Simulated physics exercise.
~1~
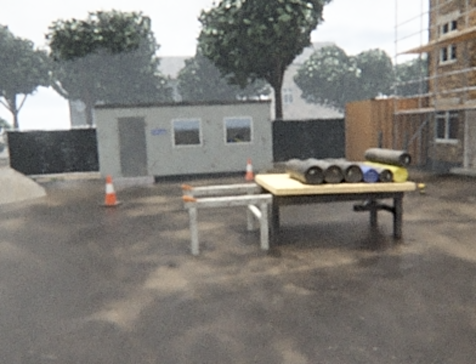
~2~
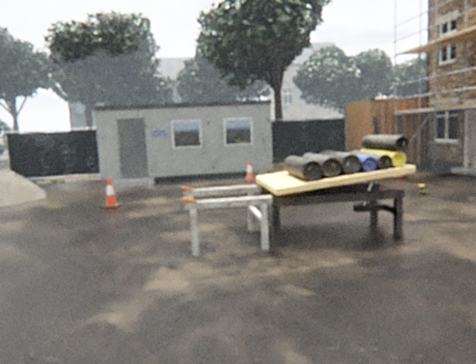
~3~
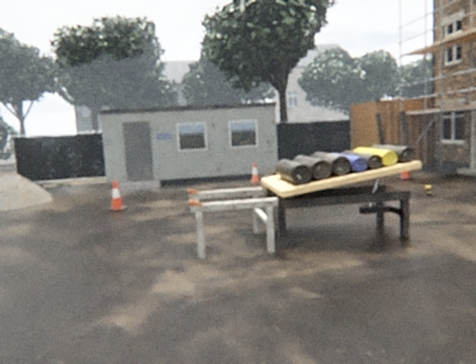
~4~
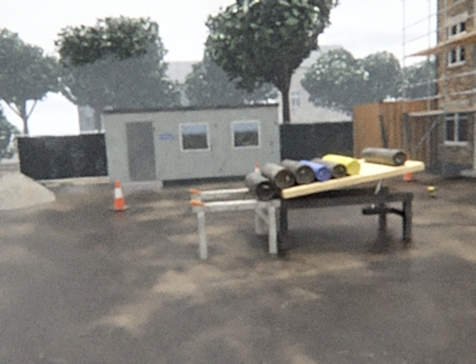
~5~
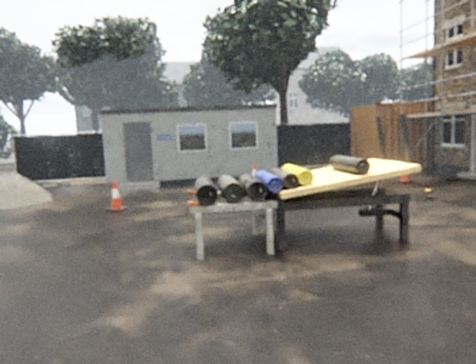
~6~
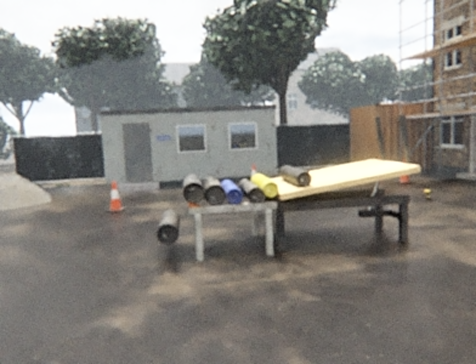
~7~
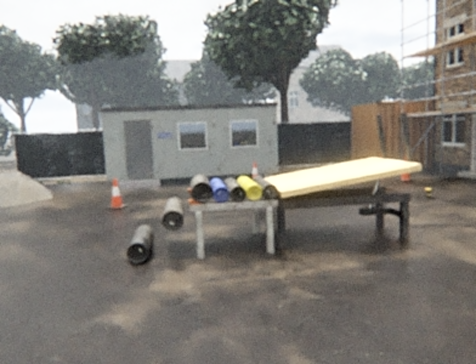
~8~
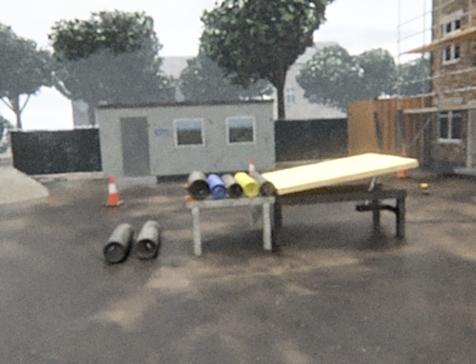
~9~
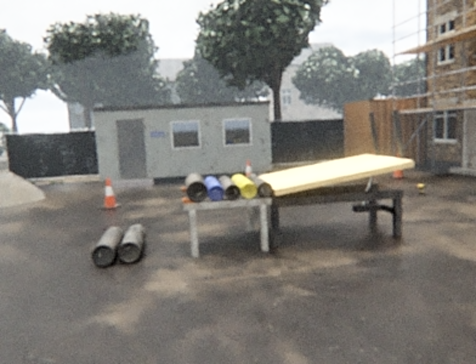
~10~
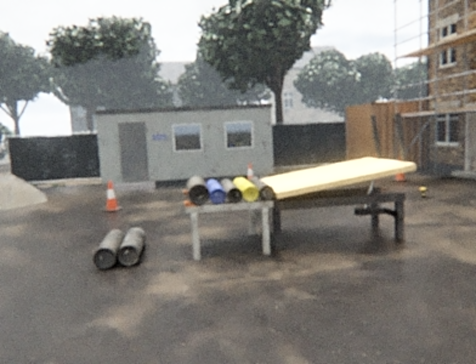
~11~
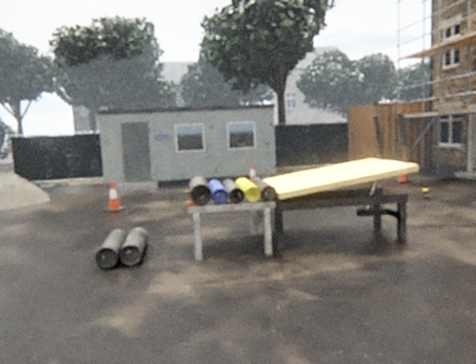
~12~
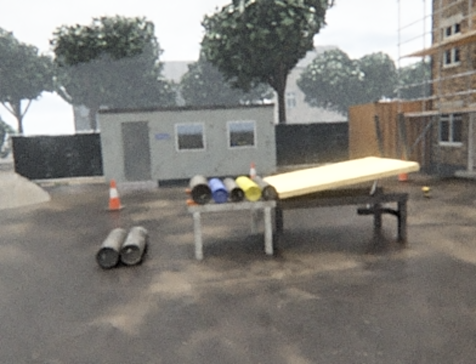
In a tarmac yard with a low grey cabin, trees and scaffolding behind, seven cylinders lie side by side on a pale yellow deck beside a short, level rack. The far right edge of the deck rises, and the cylinders begin rolling left down the slope. They cross onto the rack in a line, blue and yellow among them. Two dark ones at the front go over its left end and drop to the ground. The deck stays tilted and empty, with five cylinders, including the blue and yellow, resting on the rack and two lying together on the tarmac.
